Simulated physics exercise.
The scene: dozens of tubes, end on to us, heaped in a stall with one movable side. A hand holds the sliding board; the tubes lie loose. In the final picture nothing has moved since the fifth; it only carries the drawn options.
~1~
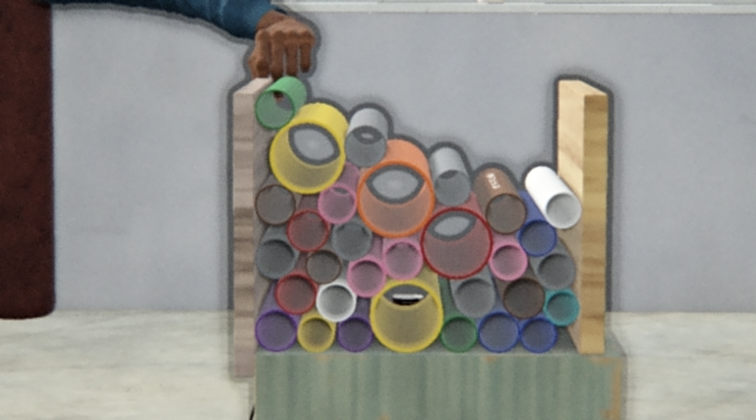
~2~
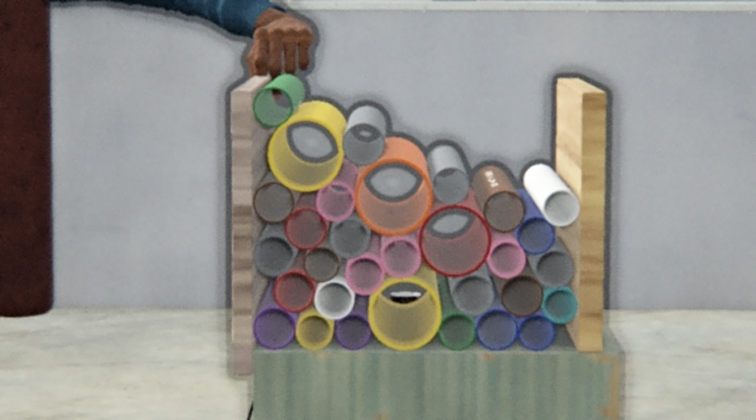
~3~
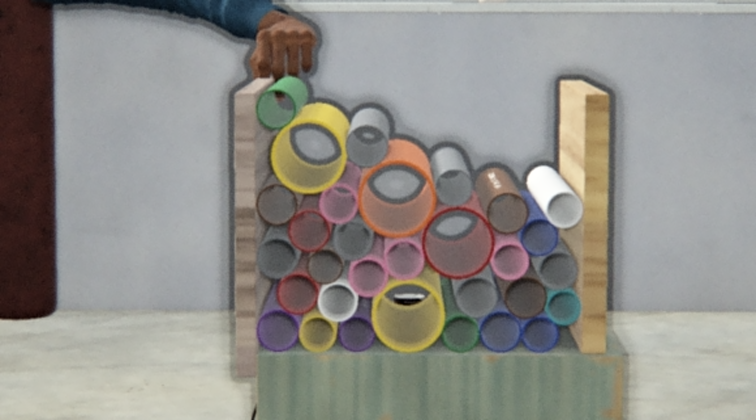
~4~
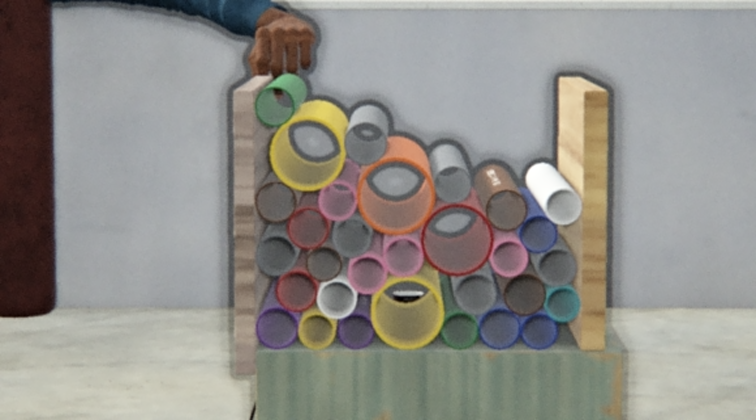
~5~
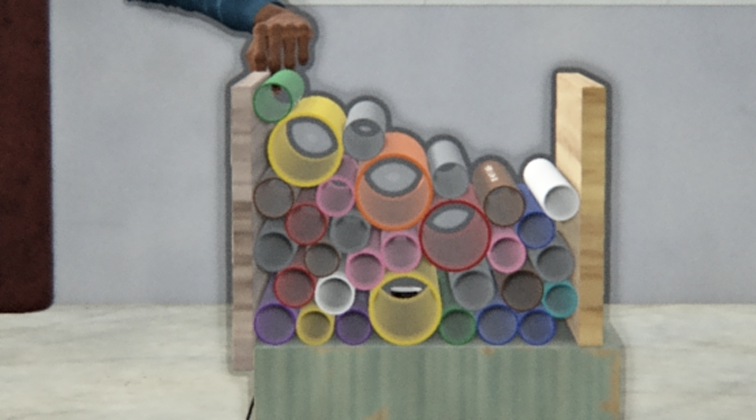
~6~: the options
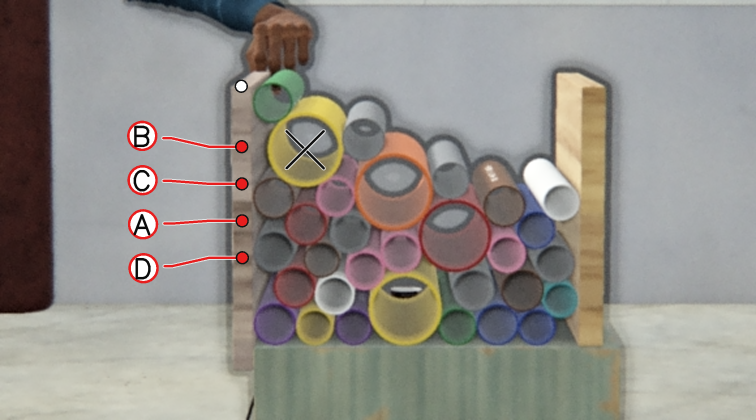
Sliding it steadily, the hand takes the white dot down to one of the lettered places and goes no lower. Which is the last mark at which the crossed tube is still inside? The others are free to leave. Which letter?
Mark A is as low as it can go.
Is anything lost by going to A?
At A: Yes.
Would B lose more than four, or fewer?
It loses fewer than four.
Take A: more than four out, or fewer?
At A, fewer than four.
On the marked copy, A at (242, 221); B at (242, 147); C at (242, 184); D at (243, 257); the cross at (305, 149); the white dot at (242, 86).
Following A. Soon after the start, top of the board (252, 150).
Later, top of the board (253, 220).
In the end, top of the board (253, 220), one out over the board, the crossed one still inside.
As for the rest, B keeps the crossed one inside; C keeps the crossed one inside; D lets the crossed one out.
